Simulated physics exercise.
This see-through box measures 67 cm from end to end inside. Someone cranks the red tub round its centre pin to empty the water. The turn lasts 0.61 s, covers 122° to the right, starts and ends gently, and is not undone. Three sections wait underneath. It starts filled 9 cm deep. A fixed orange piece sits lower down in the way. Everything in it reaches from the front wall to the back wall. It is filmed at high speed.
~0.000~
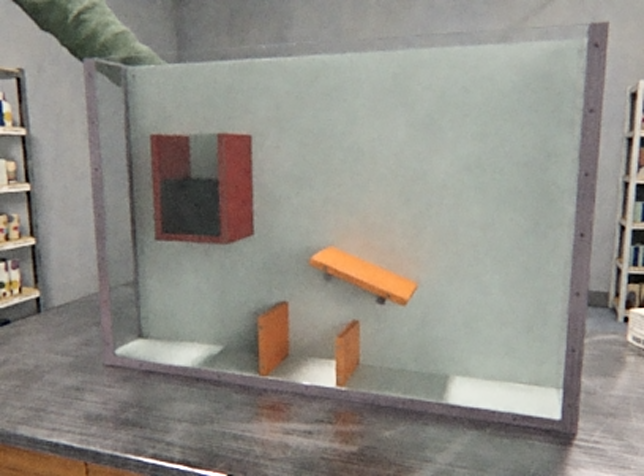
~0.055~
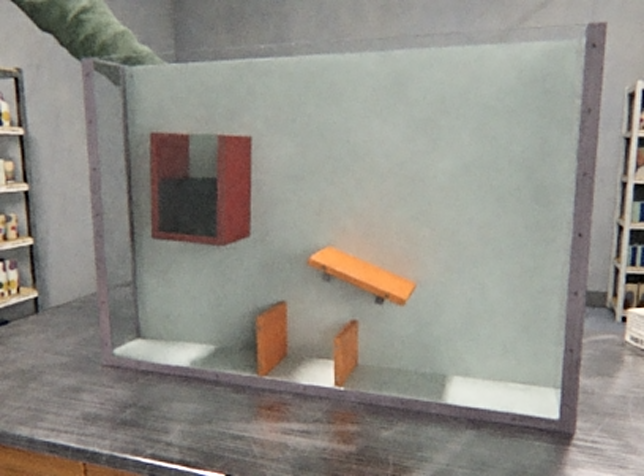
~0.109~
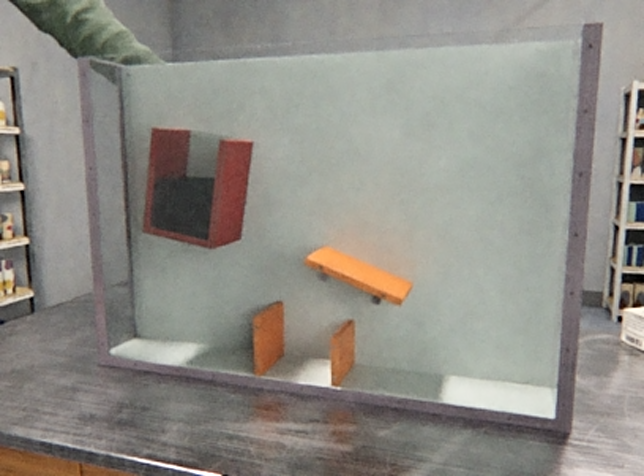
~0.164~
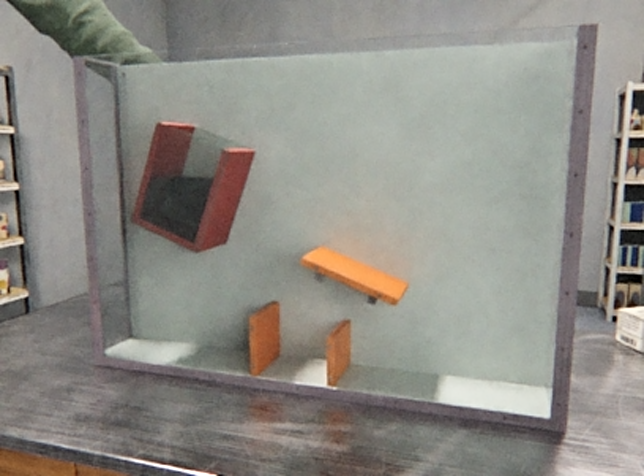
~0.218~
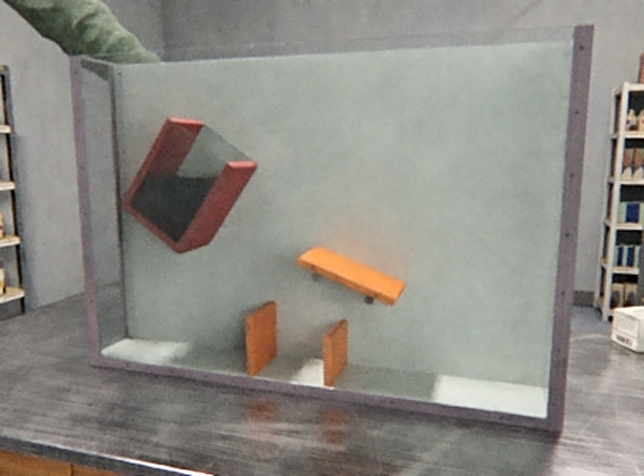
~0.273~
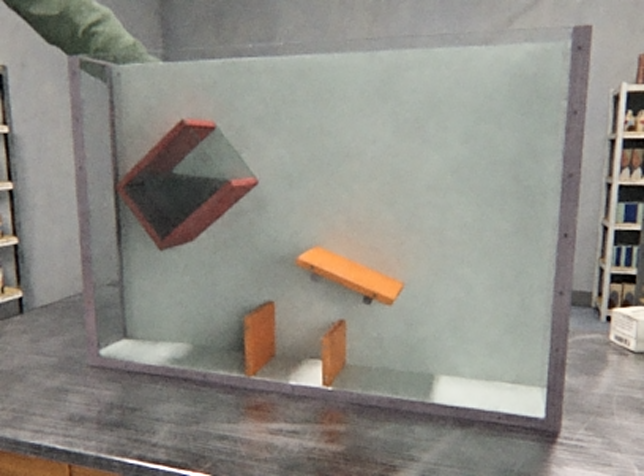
On a workbench, a red tub of dark water turns steadily clockwise inside a clear tank.
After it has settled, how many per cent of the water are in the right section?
About 5 per cent.
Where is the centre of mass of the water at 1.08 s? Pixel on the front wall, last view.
At about (252, 363).
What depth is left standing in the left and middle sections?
About 1.0 cm and 5.0 cm.
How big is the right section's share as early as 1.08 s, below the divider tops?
Near 6 in a hundred.
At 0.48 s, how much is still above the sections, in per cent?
Some 100 per cent.
After 0.48 s 99 per cent has yet to come down; below, left 0, middle 1, right 0.
After 0.74 s 30 per cent has yet to come down; below, left 17, middle 53, right 0.
After 1.08 s 0 per cent has yet to come down; below, left 30, middle 64, right 6.
In the end the left section holds 30, the middle 64 and the right 6 per cent.
